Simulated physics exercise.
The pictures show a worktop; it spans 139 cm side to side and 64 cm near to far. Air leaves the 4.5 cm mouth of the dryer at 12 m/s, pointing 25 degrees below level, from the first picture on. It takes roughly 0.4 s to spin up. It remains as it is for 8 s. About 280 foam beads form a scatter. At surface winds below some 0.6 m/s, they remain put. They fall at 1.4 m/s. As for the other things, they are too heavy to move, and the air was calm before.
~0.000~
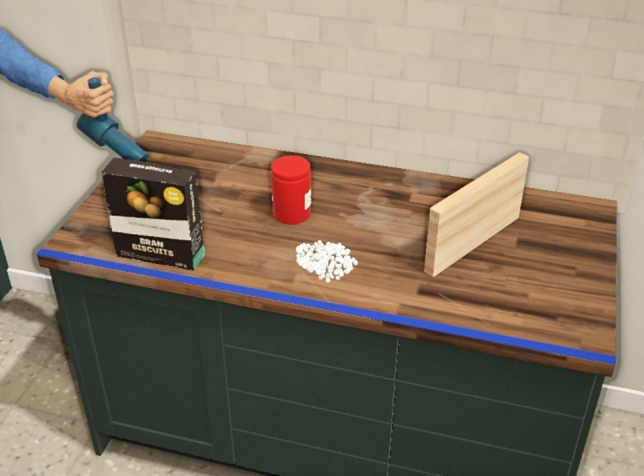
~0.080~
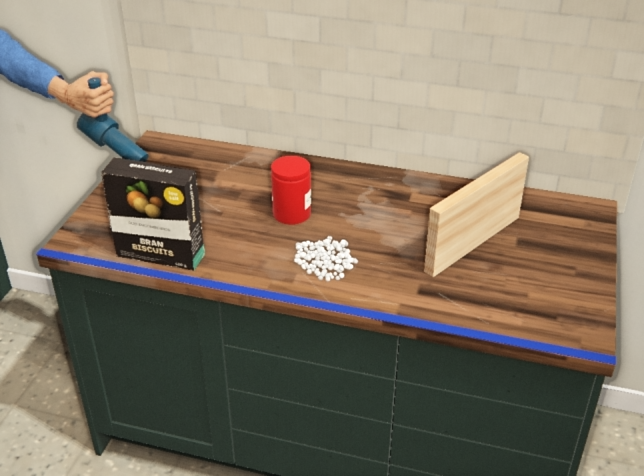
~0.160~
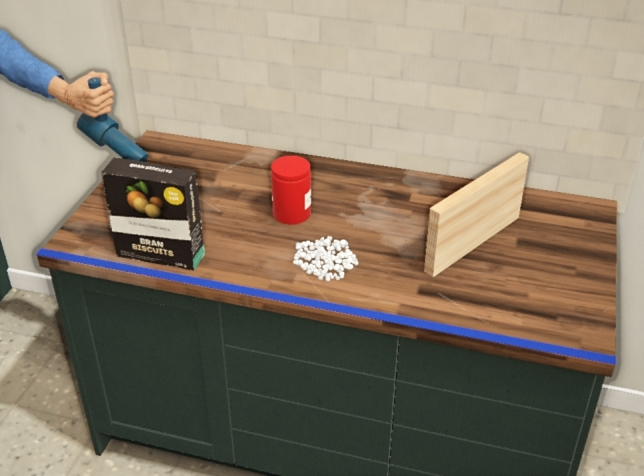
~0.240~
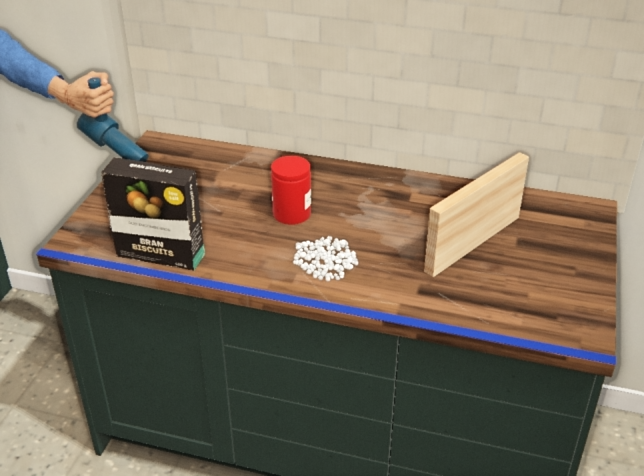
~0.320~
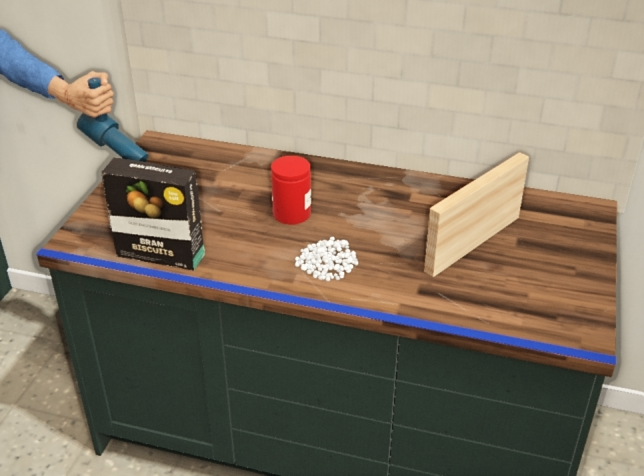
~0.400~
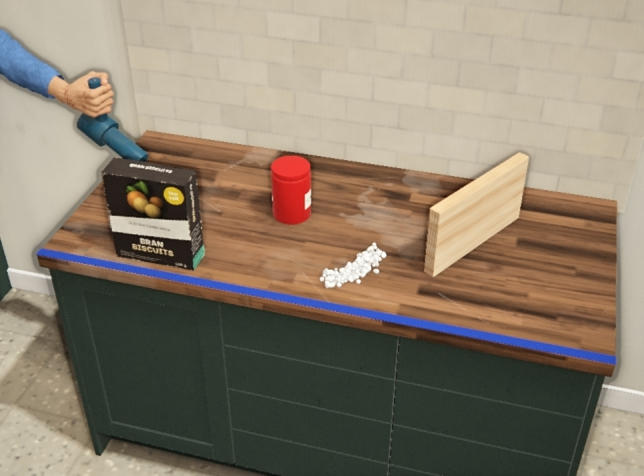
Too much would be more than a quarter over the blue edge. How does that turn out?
The quarter limit is broken.
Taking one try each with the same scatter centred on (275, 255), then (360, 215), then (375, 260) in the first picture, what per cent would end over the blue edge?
About 90, 0 and 25 in a hundred, in that order.
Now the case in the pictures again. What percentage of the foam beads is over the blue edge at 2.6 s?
60 per cent or so.
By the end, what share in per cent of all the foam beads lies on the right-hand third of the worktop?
I'd put it at about 10 percent.
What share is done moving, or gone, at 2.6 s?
It comes out at some 90 %.
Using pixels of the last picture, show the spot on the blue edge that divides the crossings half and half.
(456, 335).
After 1.6 s, 10 % are on the move or not yet settled, 65 % are over the blue edge.
After 2.6 s, 6 % are on the move or not yet settled, 65 % are over the blue edge.
After 4.4 s, 5 % are on the move or not yet settled, 65 % are over the blue edge.
After 8.0 s, at the end, 65 % are over the blue edge.
